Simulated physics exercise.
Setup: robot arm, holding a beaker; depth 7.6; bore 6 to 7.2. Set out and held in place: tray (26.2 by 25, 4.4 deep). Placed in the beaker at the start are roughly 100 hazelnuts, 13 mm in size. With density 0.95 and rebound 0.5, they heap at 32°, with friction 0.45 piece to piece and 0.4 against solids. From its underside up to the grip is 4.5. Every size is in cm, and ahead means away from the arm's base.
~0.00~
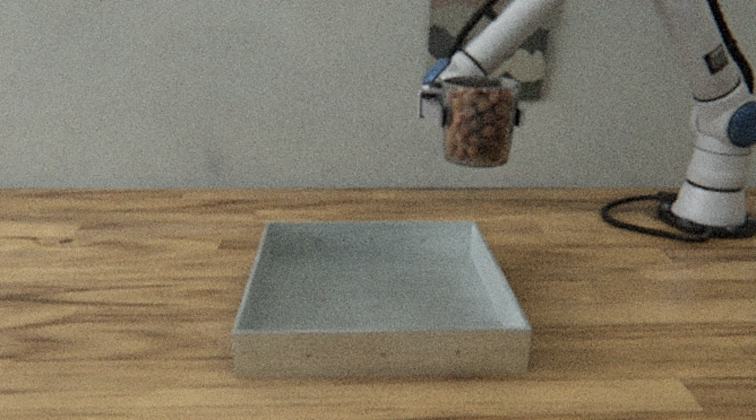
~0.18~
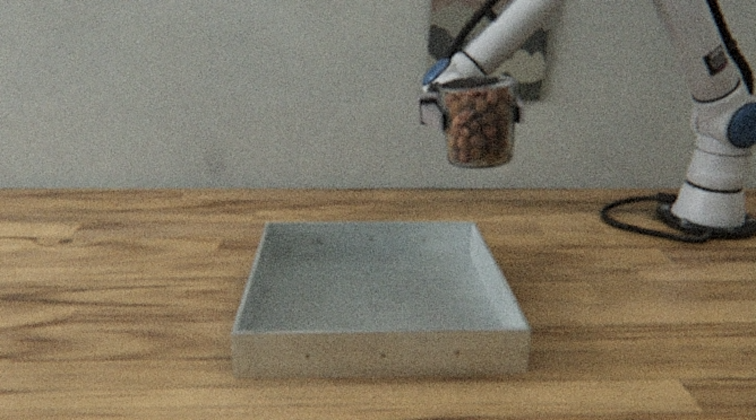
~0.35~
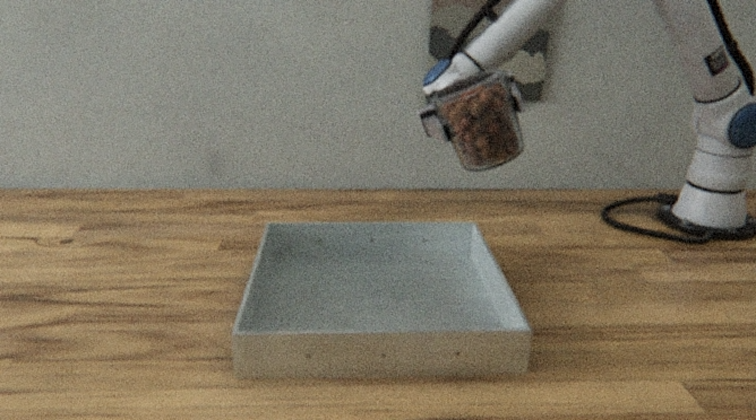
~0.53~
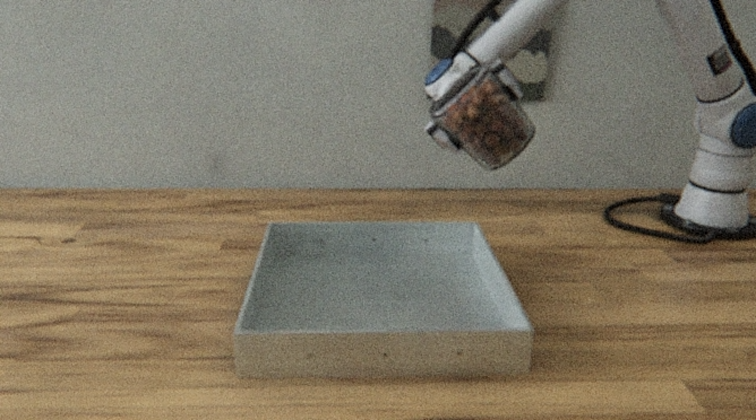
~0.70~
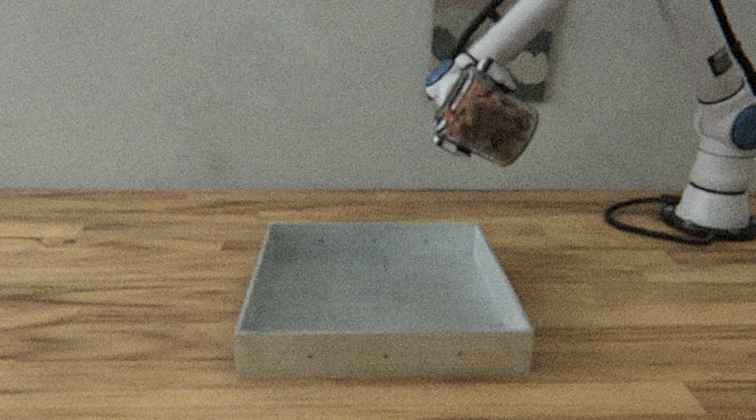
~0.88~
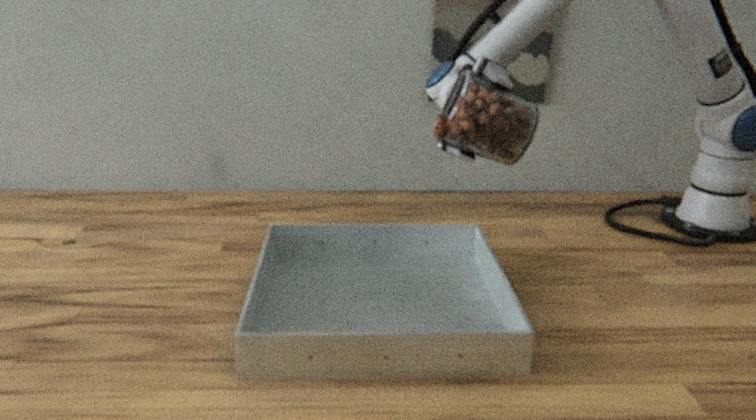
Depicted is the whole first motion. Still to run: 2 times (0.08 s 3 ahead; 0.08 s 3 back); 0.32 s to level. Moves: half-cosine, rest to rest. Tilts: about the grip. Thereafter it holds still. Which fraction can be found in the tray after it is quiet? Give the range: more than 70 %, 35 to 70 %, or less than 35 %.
The range is 35 to 70 %.
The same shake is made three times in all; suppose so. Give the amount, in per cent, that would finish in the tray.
Roughly 60 percent.
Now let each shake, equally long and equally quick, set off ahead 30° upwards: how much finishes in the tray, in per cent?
Some 65 in a hundred.
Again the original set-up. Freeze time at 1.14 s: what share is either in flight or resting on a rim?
It amounts to roughly 29 in a hundred.
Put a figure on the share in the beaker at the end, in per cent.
45 %.
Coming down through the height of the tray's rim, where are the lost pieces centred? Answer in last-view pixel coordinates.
(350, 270).
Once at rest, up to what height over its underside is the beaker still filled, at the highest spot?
I'd say close to 5.0 cm.
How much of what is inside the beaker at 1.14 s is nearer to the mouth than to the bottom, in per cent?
Around 60 per cent of it.
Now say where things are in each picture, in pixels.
The first picture shows beaker middle at (478, 123), level; upper third of the load around (480, 104), from x 450 to 510, top at y 95; 98 in the beaker.
The second picture shows beaker middle at (479, 123), tilted 6° forward; upper third of the load around (481, 104), from x 450 to 505, top at y 95.
The third picture shows beaker middle at (482, 124), tilted 23° forward; upper third of the load around (481, 106), from x 450 to 510, top at y 90.
The fourth picture shows beaker middle at (486, 122), tilted 45° forward; upper third of the load around (487, 105), from x 450 to 520, top at y 85.
The fifth picture shows beaker middle at (488, 121), tilted 62° forward; upper third of the load around (486, 106), from x 450 to 525, top at y 85.
The sixth picture shows beaker middle at (489, 122), tilted 68° forward; upper third of the load around (489, 109), from x 440 to 525, top at y 90; 98 in the beaker.
By 1.14 s, tilted 68° forward, highest piece 22 above the table; 64 in the beaker, 6 in the tray, 28 in flight or on a rim.
By 1.39 s, tilted 24° forward, highest piece 23 above the table; 51 in the tray, 45 in the beaker, 2 in flight or on a rim.
By 1.72 s, level, highest piece 22 above the table; 52 in the tray, 45 in the beaker, 1 on the table or floor.
By 2.77 s, level, highest piece 22 above the table; 52 in the tray, 45 in the beaker, 1 on the table or floor.
Final count, 52 in the tray, 45 in the beaker, 1 on the table or floor. That is 53 % in the tray.
